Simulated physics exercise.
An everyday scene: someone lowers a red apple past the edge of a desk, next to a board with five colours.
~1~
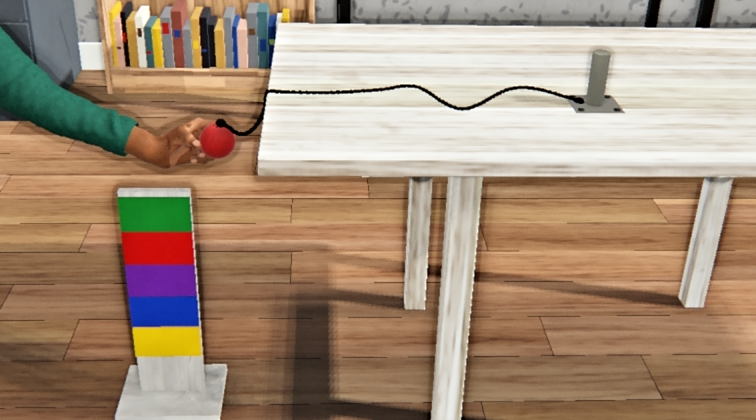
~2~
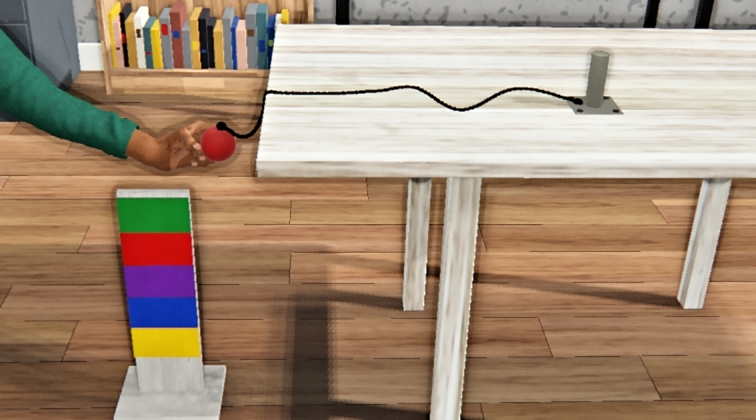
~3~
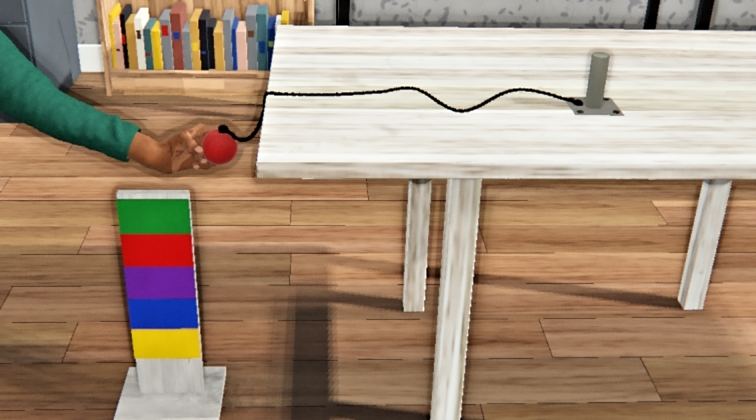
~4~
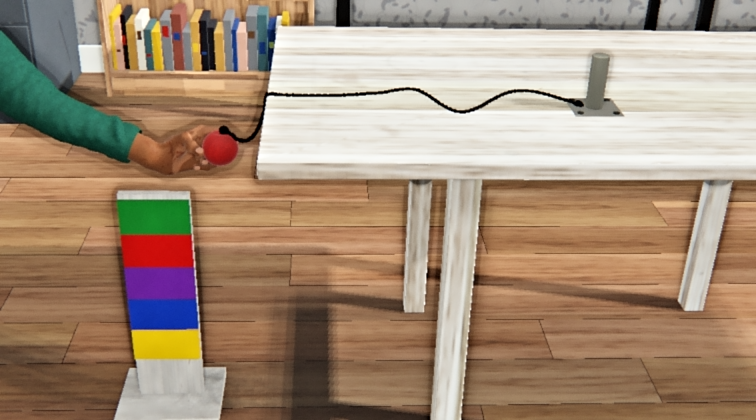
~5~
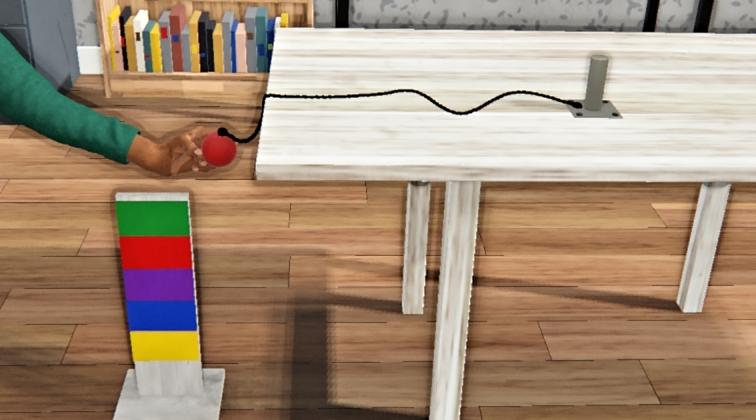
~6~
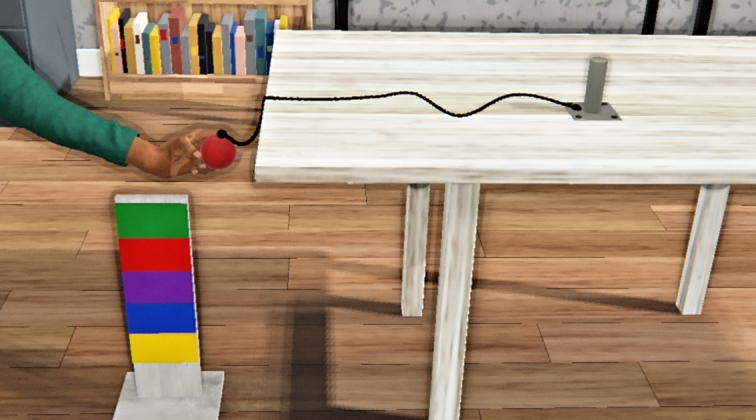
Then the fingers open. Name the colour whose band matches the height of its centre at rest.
That would be red.
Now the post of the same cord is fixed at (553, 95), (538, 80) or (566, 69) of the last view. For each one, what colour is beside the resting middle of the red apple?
One after the other, purple; purple; red.
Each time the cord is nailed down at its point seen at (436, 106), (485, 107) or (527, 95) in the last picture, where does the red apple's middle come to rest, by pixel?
Approximately at (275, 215), at (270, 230) and at (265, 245), in that order.
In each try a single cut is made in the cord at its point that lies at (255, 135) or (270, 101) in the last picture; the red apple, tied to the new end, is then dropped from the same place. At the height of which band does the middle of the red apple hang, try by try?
Green; higher than all five.
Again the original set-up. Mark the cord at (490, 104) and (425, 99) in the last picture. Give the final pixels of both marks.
The first settles around (465, 106), the second around (357, 102).
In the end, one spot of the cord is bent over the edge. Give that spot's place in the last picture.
(342, 99), give or take.
Soon after, apple near (305, 249); level with red.
Then, apple near (252, 260); level with red.
At rest, apple near (261, 262); level with red. The cord holds its middle at red.
